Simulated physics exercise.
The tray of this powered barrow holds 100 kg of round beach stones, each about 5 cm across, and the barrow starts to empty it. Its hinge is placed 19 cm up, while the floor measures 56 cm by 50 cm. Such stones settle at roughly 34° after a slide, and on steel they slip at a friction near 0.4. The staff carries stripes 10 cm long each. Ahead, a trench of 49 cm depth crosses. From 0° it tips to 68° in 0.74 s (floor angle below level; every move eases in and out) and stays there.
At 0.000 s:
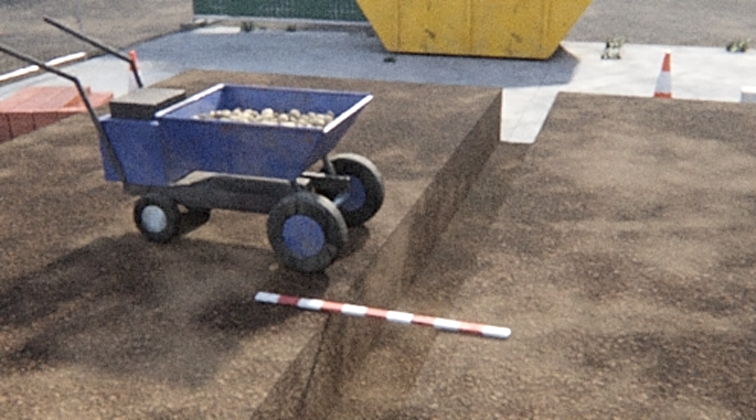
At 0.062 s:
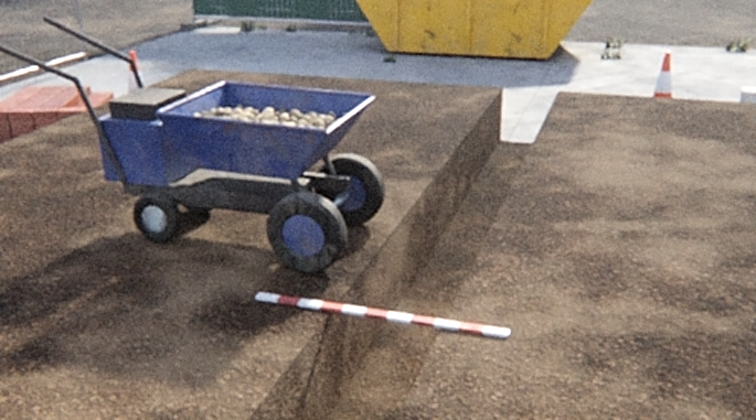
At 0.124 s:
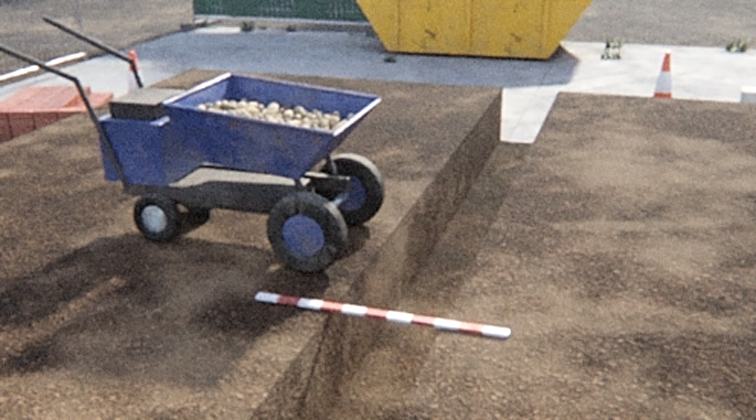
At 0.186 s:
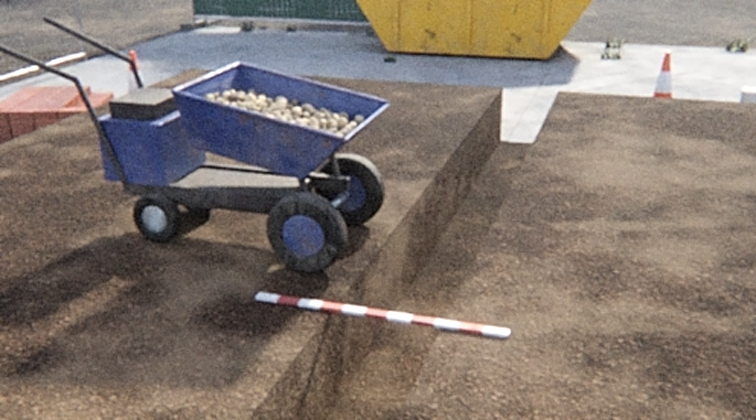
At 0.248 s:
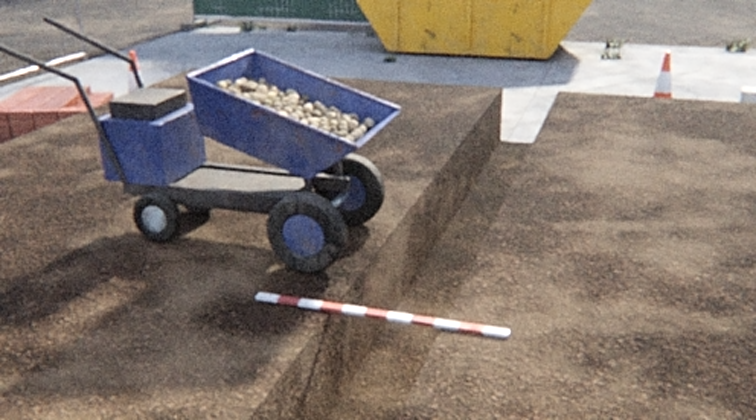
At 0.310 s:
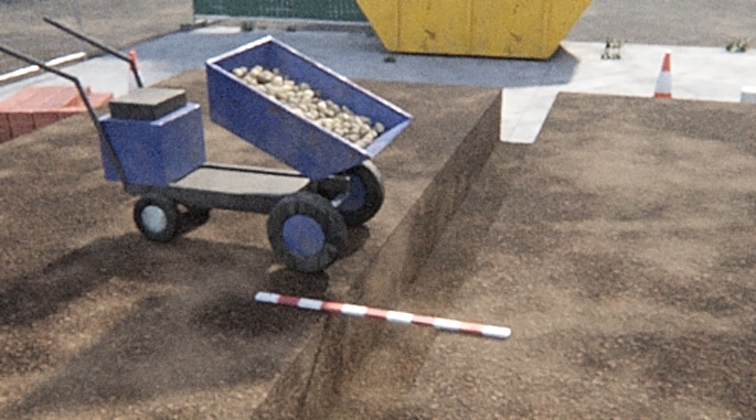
The blue tray of a small wheeled barrow, loaded with pale round stones, starts level and tilts steadily down to the right, its back end rising clear of the chassis. The barrow stands at left on brown earth beside a trench, with a red-and-white striped staff in front, a yellow skip and an orange cone behind. Seen from slightly above, the wheels and camera stay still.
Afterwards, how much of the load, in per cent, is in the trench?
About 42 per cent.
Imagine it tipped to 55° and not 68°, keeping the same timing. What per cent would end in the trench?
In that case some 35 per cent.
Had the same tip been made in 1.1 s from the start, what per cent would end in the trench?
Near 50 per cent.
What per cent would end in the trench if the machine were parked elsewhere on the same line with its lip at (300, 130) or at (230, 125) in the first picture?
It comes to about 70 and 90 in a hundred.
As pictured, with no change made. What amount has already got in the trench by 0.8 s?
About 15%.
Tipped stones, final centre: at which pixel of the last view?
(496, 262).
After 0.6 s the floor is at 57°; 100 % in the tray; the foremost stones are at (400, 183).
After 0.8 s the floor is at 68°; 77 % in the tray, 16 % in the trench, 8 % past the trench; the foremost stones are at (492, 250).
After 1.2 s the floor is at 68°; 21 % in the tray, 21 % in the trench, 58 % past the trench; the foremost stones are at (649, 289).
After 3.1 s the floor is at 68°; 0 % in the tray, 42 % in the trench, 58 % past the trench; the foremost stones are past the picture's edge.
